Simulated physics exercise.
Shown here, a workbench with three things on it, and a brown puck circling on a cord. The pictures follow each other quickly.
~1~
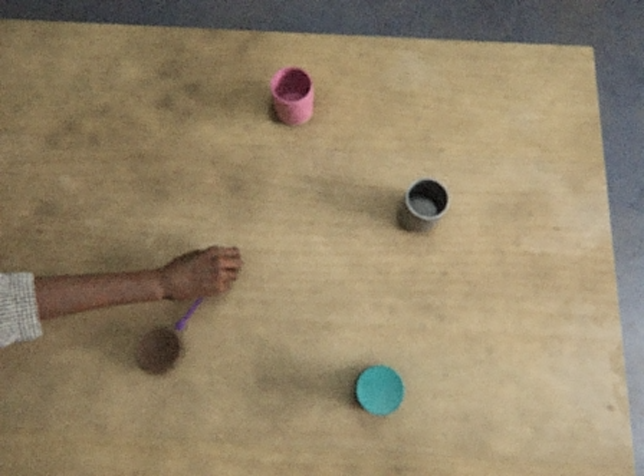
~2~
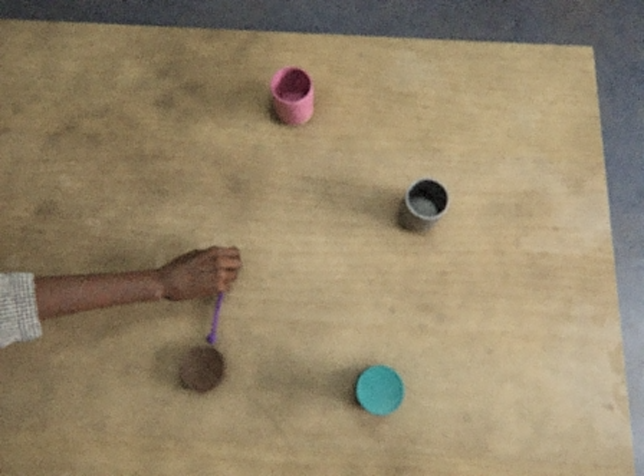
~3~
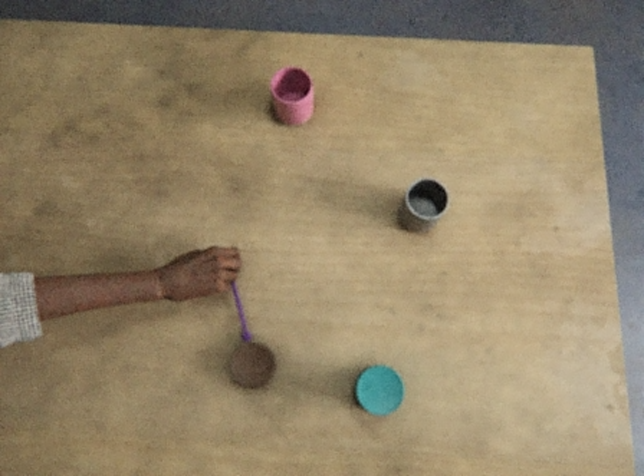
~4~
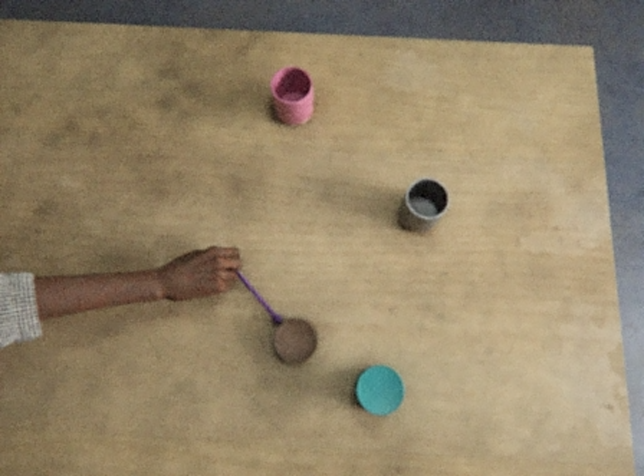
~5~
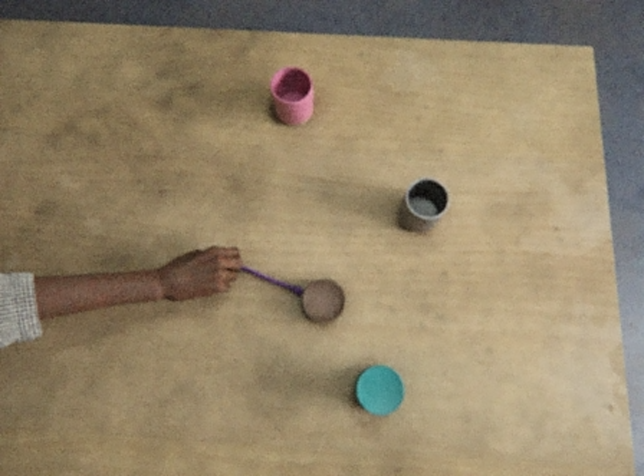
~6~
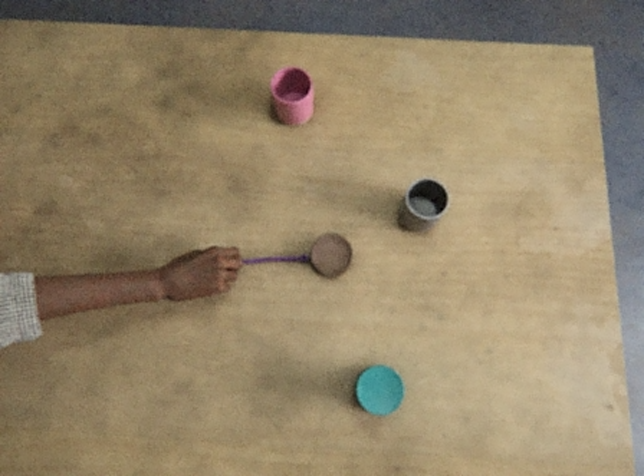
The clip opens on a wooden workbench with a pink mug, a grey mug and a turquoise tin, while a hand at the left holds a purple cord tied to a brown puck below it. The puck swings anticlockwise, passing below the hand, then curves up to its right as the hand stays in place.
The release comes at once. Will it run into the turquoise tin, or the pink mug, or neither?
The turquoise tin stays untouched. The pink mug gets hit.
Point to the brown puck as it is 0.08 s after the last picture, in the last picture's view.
Around (314, 174).
Then, 0.08 s on from there, puck near (314, 174).
Then, 0.20 s on from there, puck near (304, 128); pink mug pushed aside.
In the end, puck near (304, 124); pink mug pushed aside. The turquoise tin remains clear and the pink mug takes the knock.
